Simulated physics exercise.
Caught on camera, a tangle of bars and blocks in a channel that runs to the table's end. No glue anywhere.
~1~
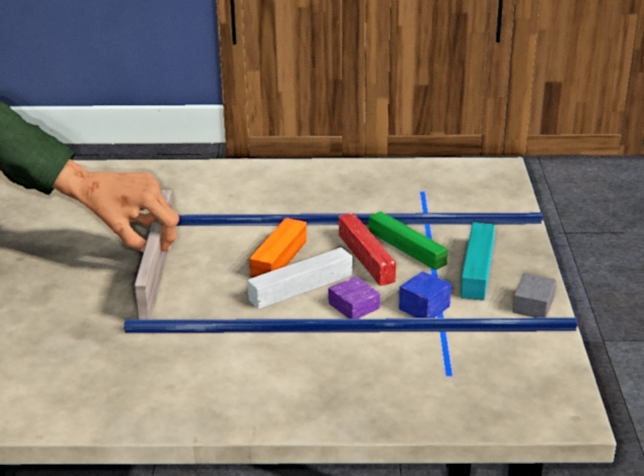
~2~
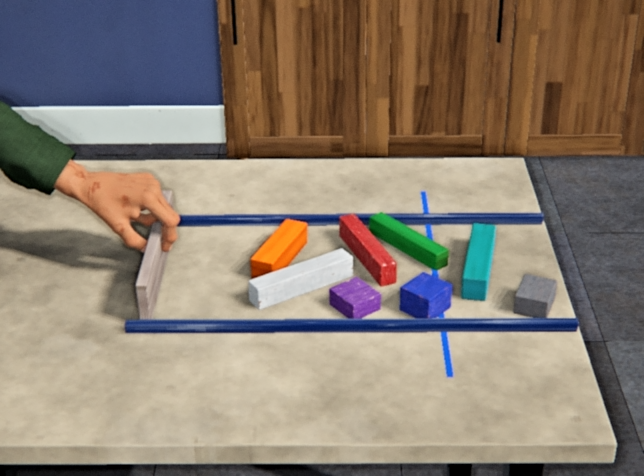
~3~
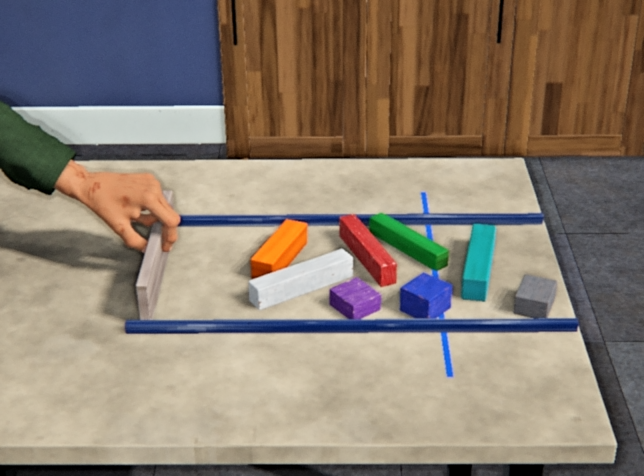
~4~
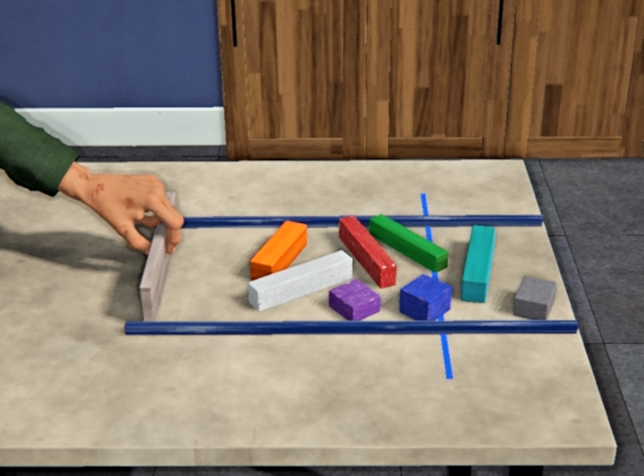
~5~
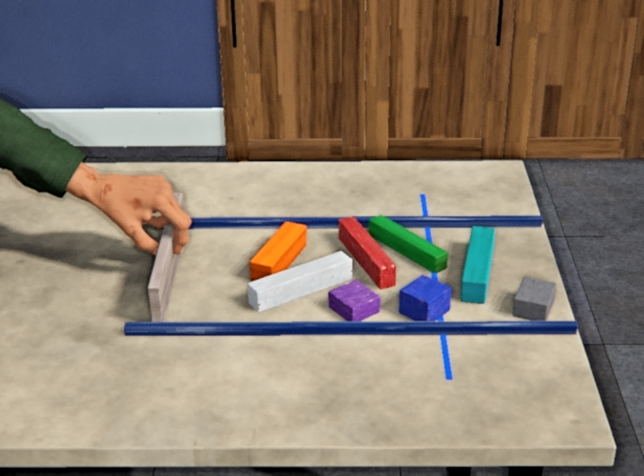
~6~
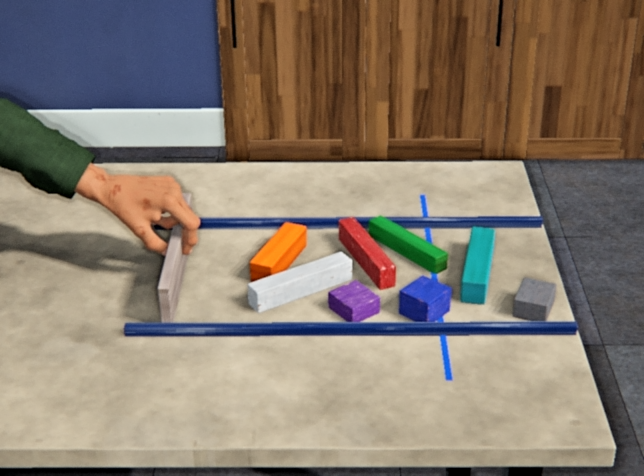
A hand held a flat board upright at the left end of a channel scattered with colourful bars and blocks, then slid it slightly to the right, while the pieces stayed where they were.
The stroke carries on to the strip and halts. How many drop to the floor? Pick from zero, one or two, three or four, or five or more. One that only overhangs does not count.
Outcome: The number that fall off is zero.
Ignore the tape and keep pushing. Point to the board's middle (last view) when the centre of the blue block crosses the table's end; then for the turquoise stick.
Its middle is around (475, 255) and around (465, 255).
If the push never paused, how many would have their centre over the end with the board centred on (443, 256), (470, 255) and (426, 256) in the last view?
The counts: 1, 2 and 0.
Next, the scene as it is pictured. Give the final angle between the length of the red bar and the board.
Roughly 40° out of line.
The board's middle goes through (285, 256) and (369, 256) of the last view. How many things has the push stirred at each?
3 and 7.
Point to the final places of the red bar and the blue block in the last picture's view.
About (483, 241), and the other about (529, 305).
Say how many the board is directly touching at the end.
That makes 2.
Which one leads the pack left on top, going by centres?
That is the grey block.
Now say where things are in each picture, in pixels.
In the first frame, grey block (535, 296); turquoise stick (478, 261); blue block (425, 297); board (156, 253); tape (434, 272).
In the second frame, turquoise stick (479, 261); purple block (355, 299).
In the third frame, blue block (426, 298); board (157, 254).
In the fourth frame, grey block (535, 299); red bar (367, 251).
In the fifth frame, turquoise stick (478, 264); green stick (407, 244).
In the sixth frame, grey block (535, 300); turquoise stick (478, 264); blue block (425, 301); board (177, 257); tape (434, 275).
Early on, none off yet; grey block at rest near (535, 300); turquoise stick at rest near (478, 264); blue block at rest near (425, 301).
A while later, none off yet; grey block at rest near (535, 300); turquoise stick travelled a little near (515, 268); blue block travelled well along near (492, 304).
Finally, the number that fall off is zero.
